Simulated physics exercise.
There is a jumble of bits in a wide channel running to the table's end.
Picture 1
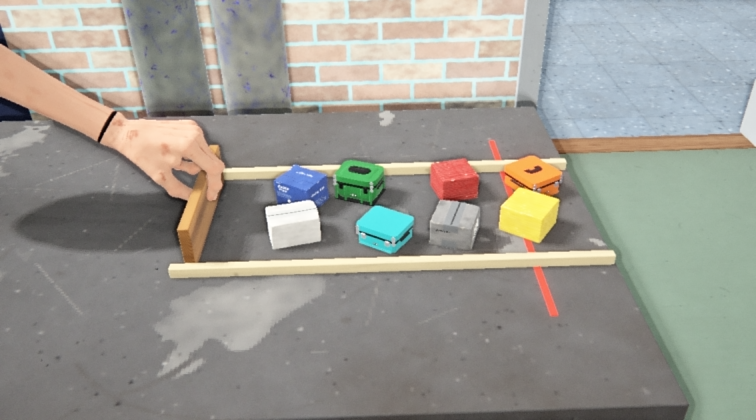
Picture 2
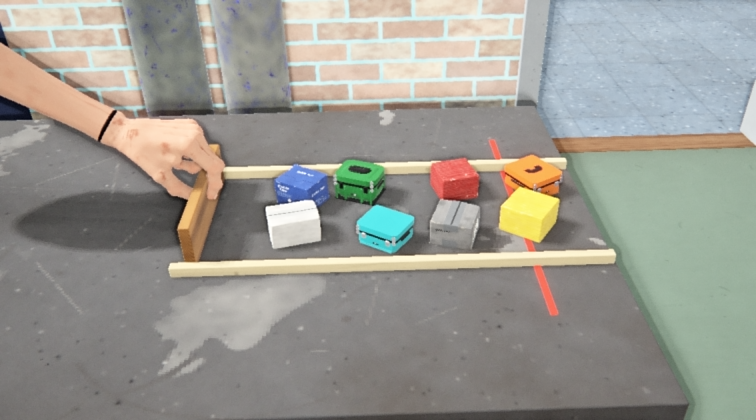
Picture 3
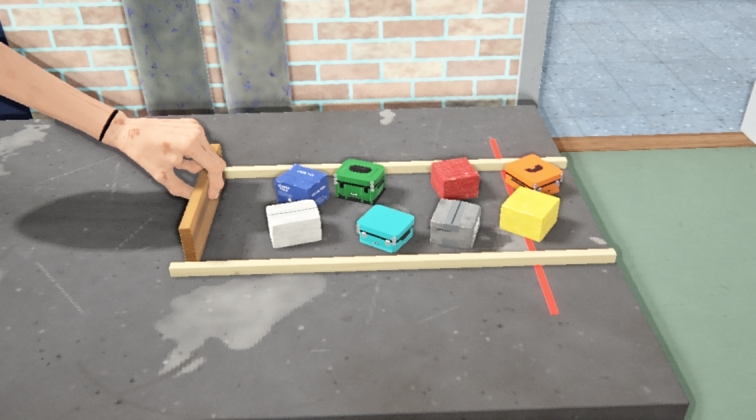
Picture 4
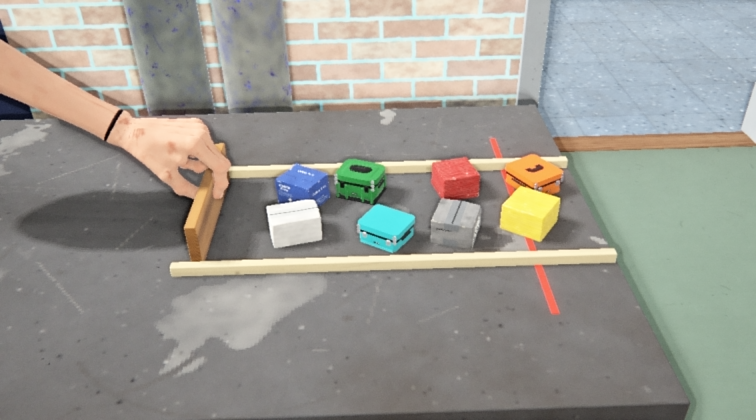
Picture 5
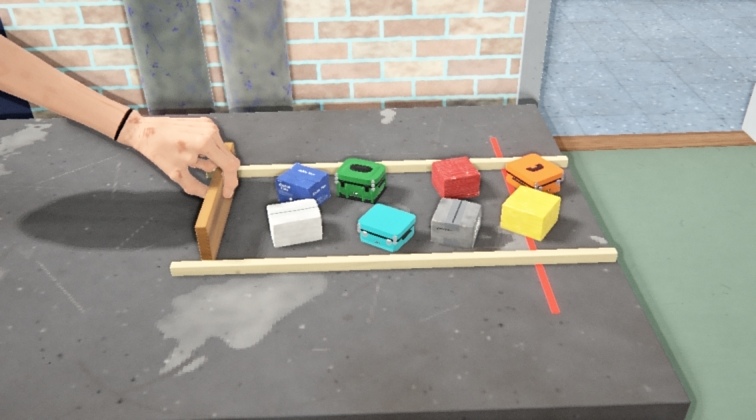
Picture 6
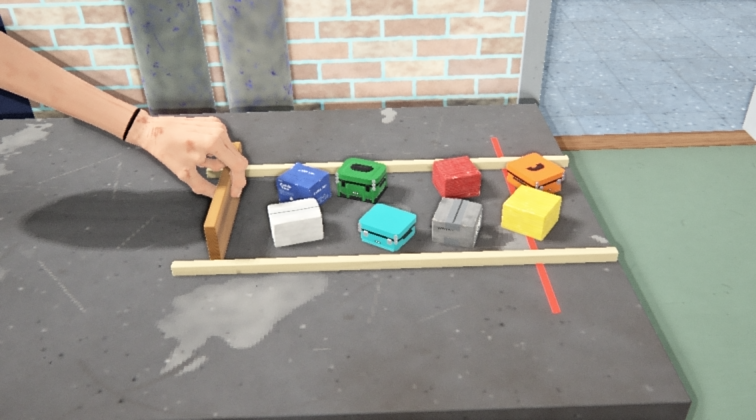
A hand slid a wooden board slightly to the right between two pale strips on a dark table, moving closer to a group of colourful little cases and blocks, which stayed where they were.
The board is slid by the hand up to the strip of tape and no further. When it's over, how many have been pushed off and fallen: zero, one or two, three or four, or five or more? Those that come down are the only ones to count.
By the end, three or four have fallen.
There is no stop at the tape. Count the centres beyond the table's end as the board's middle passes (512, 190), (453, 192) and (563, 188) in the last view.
Per position: 4 / 2 / 6.
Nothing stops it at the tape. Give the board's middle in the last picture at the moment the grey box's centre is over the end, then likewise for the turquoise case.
The middle is at (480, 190) when it's the grey box, and at (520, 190) when it's the turquoise case.
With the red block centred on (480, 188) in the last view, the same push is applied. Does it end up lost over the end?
This time it stays where it is.
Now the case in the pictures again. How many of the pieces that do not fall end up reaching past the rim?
It would come to 2.
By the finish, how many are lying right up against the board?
2 touch it.
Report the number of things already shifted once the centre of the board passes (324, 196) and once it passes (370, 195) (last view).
I get 4 at the one place and 7 at the other.
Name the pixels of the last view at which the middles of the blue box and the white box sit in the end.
The blue box comes to rest close to (532, 174), while the white box rests close to (551, 217).
Early on, none off yet; orange case at rest near (534, 177); yellow block at rest near (531, 212); red block at rest near (456, 178).
A while later, none off yet; orange case travelled about its own width near (568, 178); yellow block travelled about its own width near (588, 206); red block travelled well along near (530, 177).
Finally, the number that fall off is three or four; lost, grey box, red block, yellow block and orange case.
